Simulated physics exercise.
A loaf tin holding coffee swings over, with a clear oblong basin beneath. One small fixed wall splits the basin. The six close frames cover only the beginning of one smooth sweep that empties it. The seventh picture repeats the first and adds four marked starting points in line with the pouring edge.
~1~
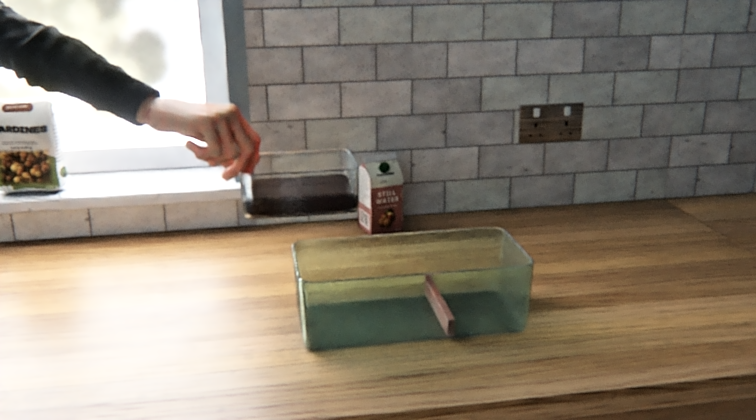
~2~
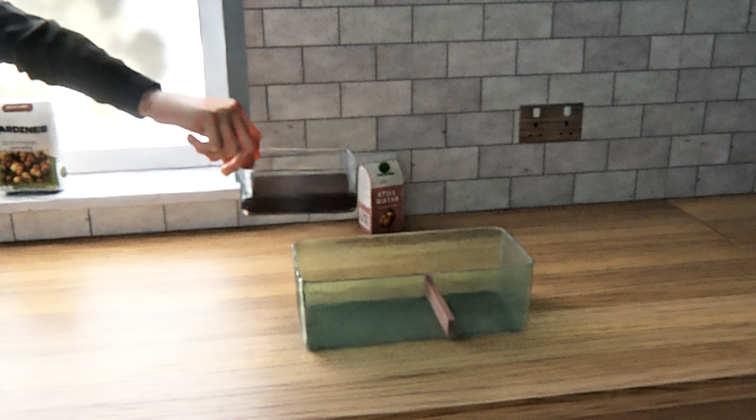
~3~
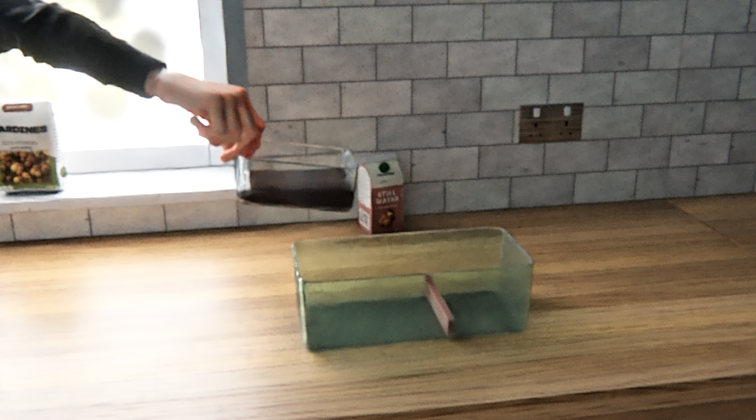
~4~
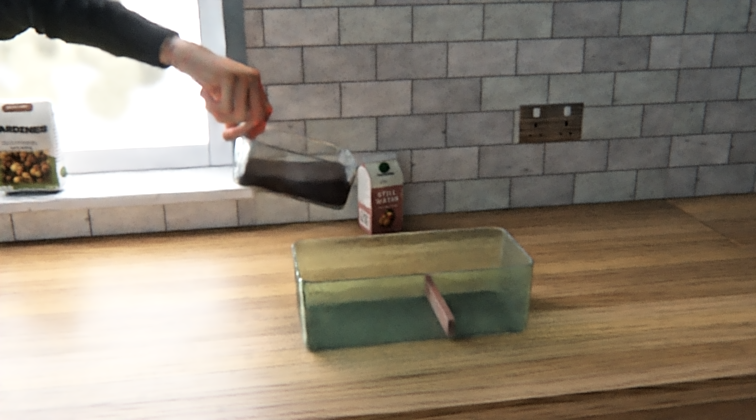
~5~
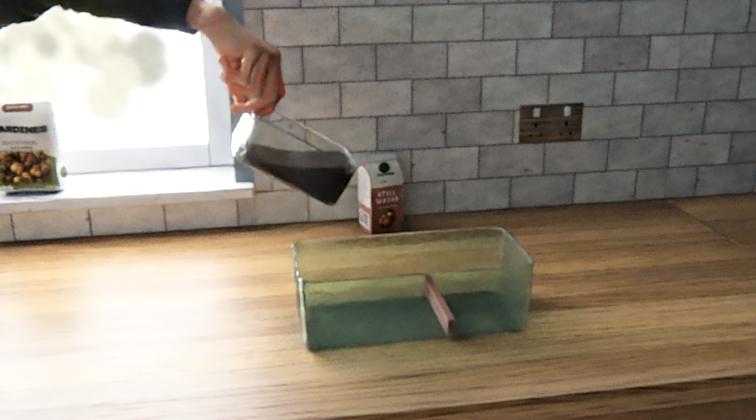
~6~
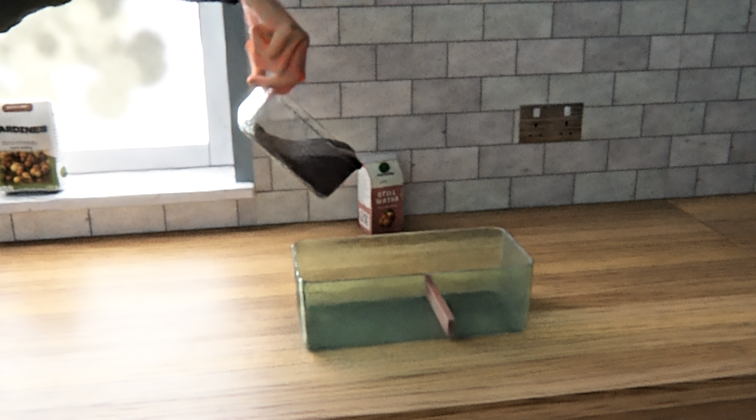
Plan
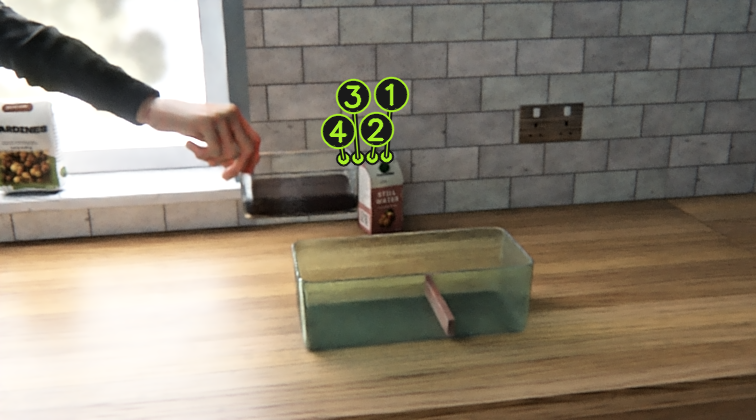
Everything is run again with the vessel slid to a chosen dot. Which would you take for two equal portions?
Spot 2.
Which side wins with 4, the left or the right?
The left one.
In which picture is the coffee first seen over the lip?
In picture 6.
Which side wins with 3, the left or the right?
More ends on the left.
On the marked copy, 1 at (386, 156); 2 at (372, 157); 3 at (357, 158); 4 at (343, 158).
Choosing 1, about 24 % ends left of the wall and 73 % right of it; 3 % is lost outside.
Choosing 2, about 50 % ends left of the wall and 48 % right of it.
Choosing 3, about 78 % ends left of the wall and 19 % right of it; 3 % is lost outside.
Choosing 4, about 86 % ends left of the wall and 11 % right of it; 3 % is lost outside.
